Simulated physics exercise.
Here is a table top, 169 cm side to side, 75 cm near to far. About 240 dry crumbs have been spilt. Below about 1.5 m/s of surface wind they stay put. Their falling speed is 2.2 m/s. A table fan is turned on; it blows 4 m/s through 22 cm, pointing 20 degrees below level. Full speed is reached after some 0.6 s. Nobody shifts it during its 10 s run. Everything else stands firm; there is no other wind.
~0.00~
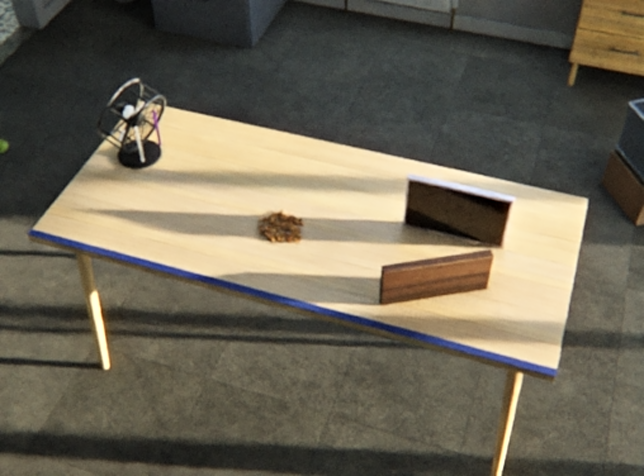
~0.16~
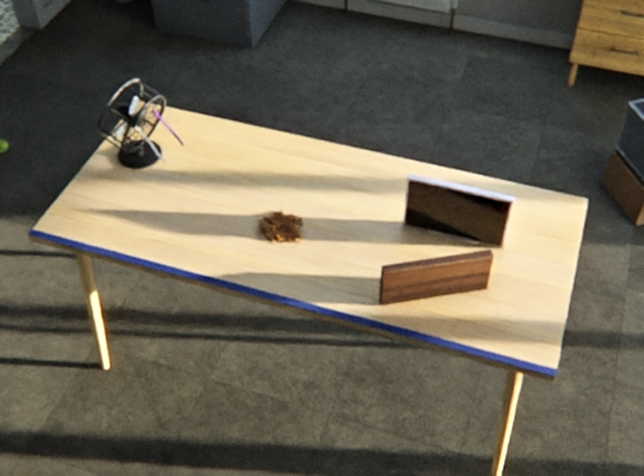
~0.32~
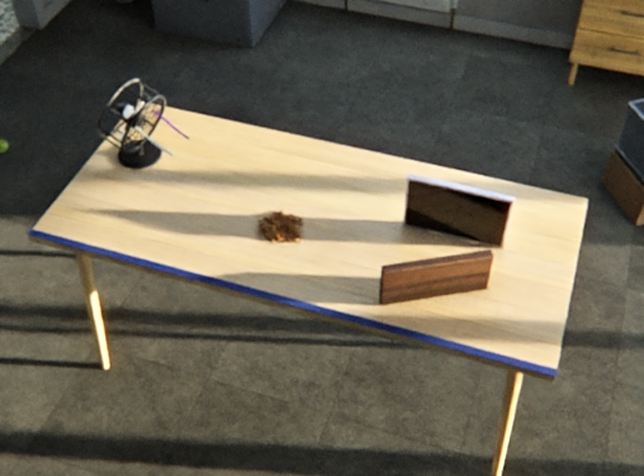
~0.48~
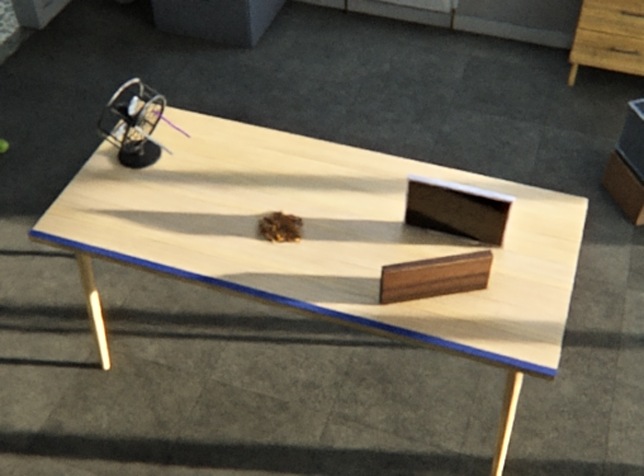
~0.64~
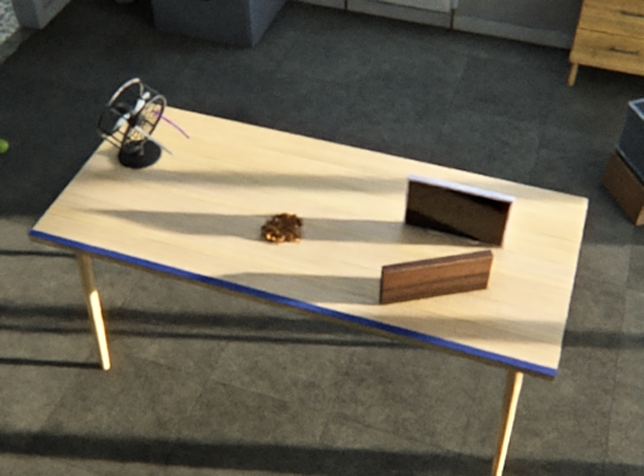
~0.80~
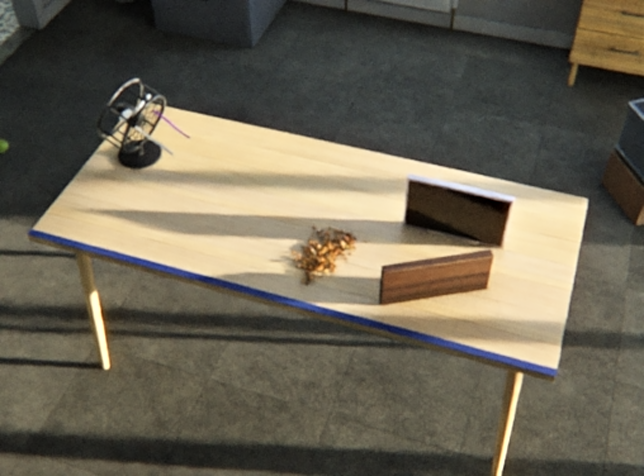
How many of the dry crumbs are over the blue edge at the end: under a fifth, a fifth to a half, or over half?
Of the dry crumbs, between a fifth and a half end over the blue edge.
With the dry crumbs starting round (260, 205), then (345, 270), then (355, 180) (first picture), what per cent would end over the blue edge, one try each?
In that order: 10 %, 50 %, 0 %.
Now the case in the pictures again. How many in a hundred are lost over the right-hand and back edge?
Roughly 30 % right-hand, 0 % back.
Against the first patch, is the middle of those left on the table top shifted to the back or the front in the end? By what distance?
To the front, by about 15 cm.
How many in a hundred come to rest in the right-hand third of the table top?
Some 30 per cent.
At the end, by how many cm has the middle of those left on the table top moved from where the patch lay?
About 50 cm.
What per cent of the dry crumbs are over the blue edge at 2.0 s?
About 40 %.
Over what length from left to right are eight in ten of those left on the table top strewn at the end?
About 10 cm.
After 2.0 s the count stands so, 38 % are over the blue edge; the middle of those still in play is near (410, 285).
After 3.2 s the count stands so, 38 % are over the blue edge; the middle of those still in play is near (410, 285).
After 5.5 s the count stands so, 38 % are over the blue edge; the middle of those still in play is near (410, 291).
After 10.0 s, at the end, 38 % are over the blue edge; the middle of those still in play is near (410, 291).
